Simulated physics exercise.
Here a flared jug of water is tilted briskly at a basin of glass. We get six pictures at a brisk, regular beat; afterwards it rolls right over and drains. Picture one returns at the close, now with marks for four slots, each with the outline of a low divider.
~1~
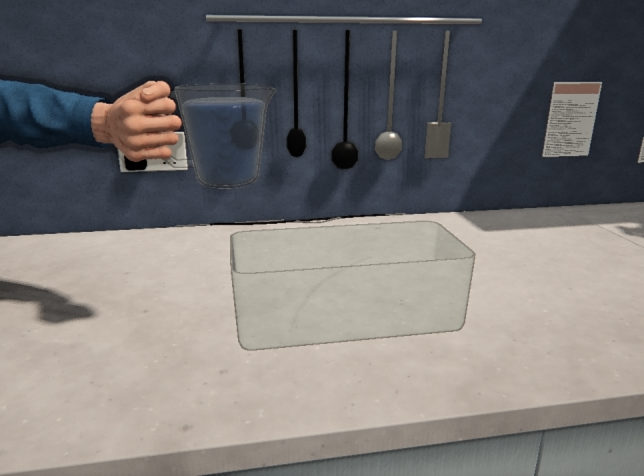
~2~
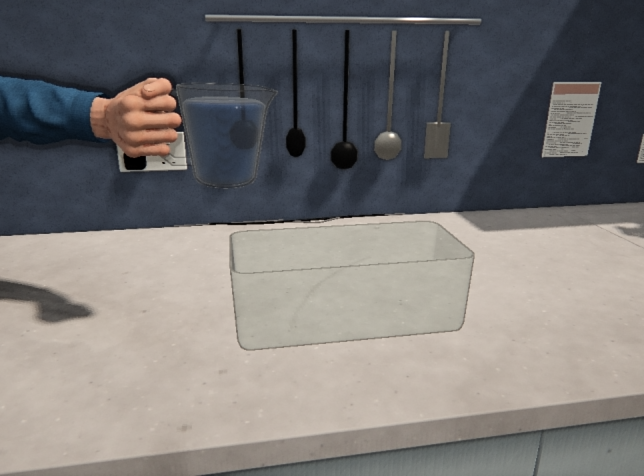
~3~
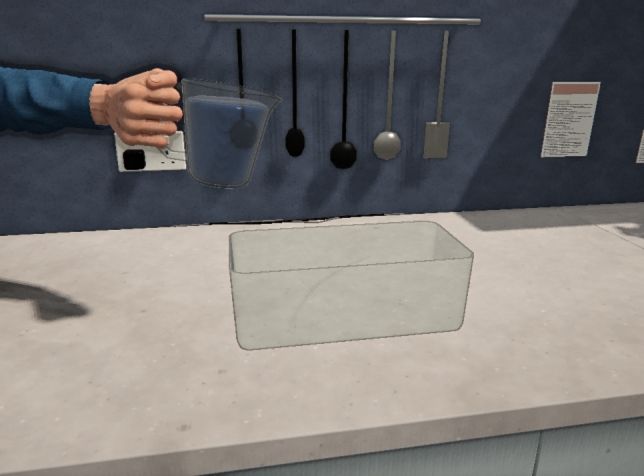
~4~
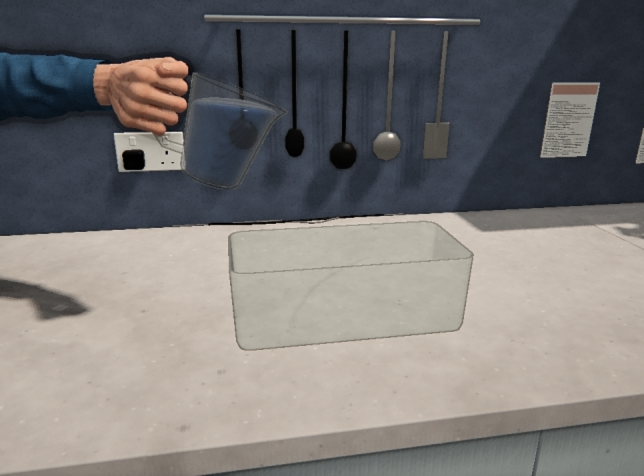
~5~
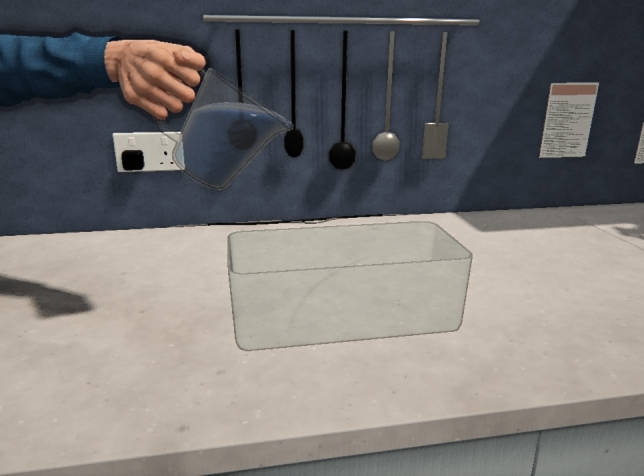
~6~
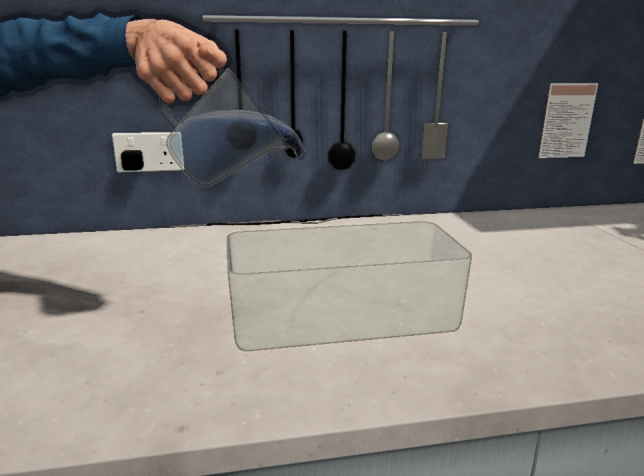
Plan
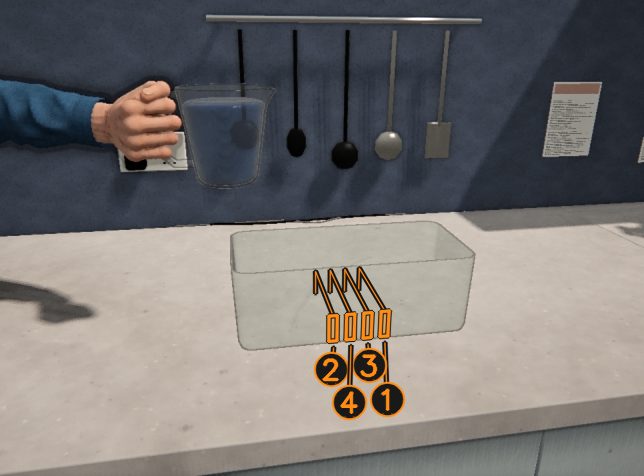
A hand in a blue sleeve held a clear jug of water above a glass basin on a counter, then tilted it rightward, slightly at first and then steeply, until water came over the lip.
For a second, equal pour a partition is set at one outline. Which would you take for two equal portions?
Best: 2.
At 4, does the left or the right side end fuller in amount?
More ends on the left.
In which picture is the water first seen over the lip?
Picture 5.
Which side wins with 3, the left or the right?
More ends on the left.
On the marked copy, 1 at (384, 342); 2 at (333, 347); 3 at (367, 344); 4 at (350, 345).
With 1, about 86 % ends left of the wall and 10 % right of it; 5 % is lost outside.
With 2, about 53 % ends left of the wall and 42 % right of it; 5 % is lost outside.
With 3, about 84 % ends left of the wall and 10 % right of it; 7 % is lost outside.
With 4, about 69 % ends left of the wall and 24 % right of it; 7 % is lost outside.
